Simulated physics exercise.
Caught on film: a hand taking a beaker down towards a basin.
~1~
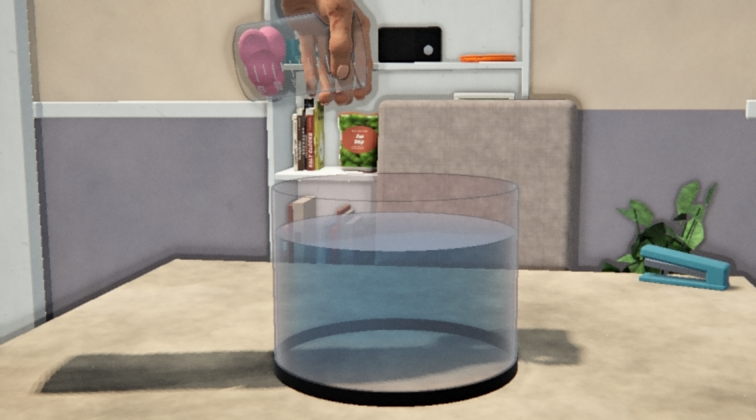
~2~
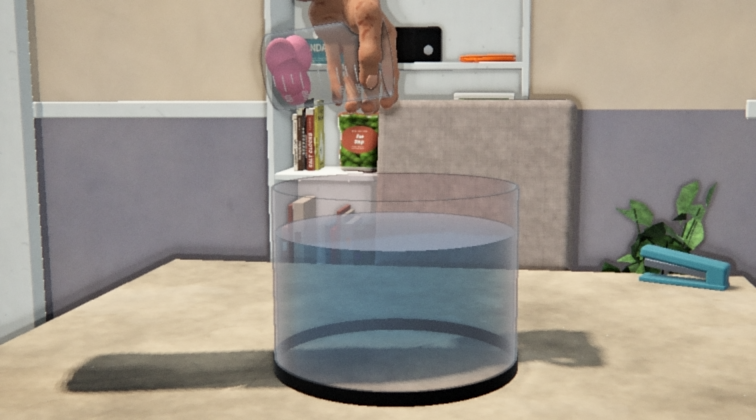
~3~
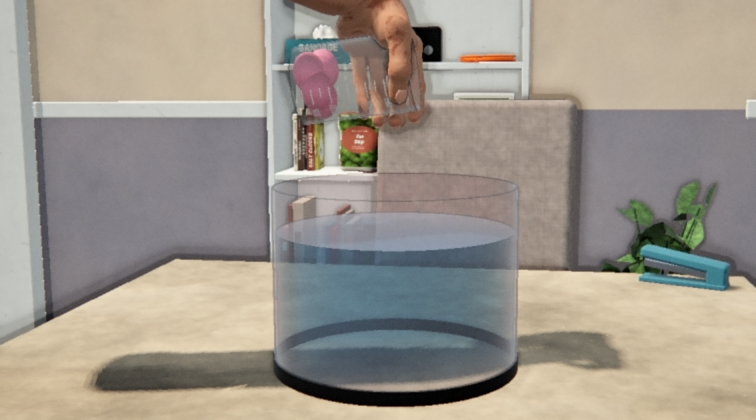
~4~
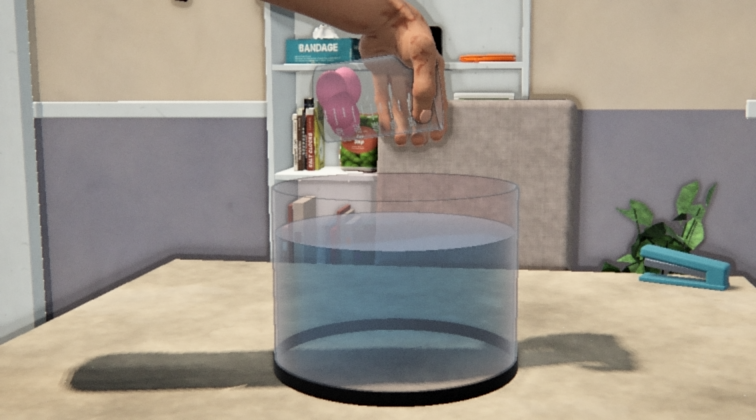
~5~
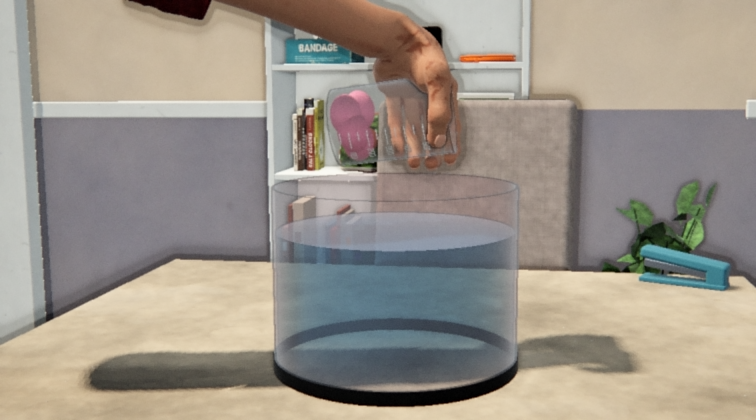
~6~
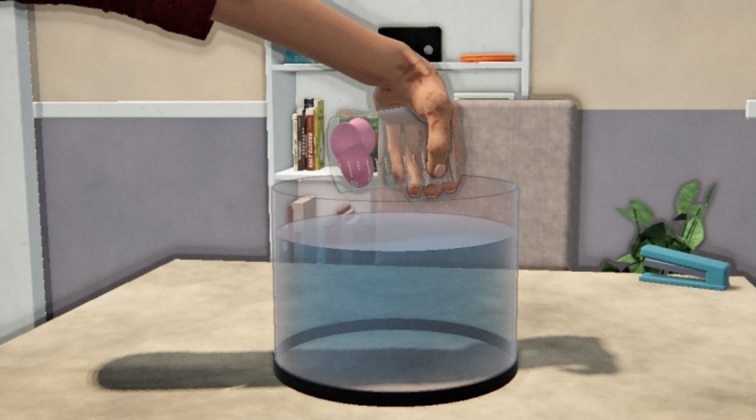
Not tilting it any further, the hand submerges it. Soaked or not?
Under the surface the napkin is flooded.
Shortly, the beaker enters the water.
Then, water pours in as the air escapes.
At the finish, the beaker is under, flooded, and the napkin is wet.
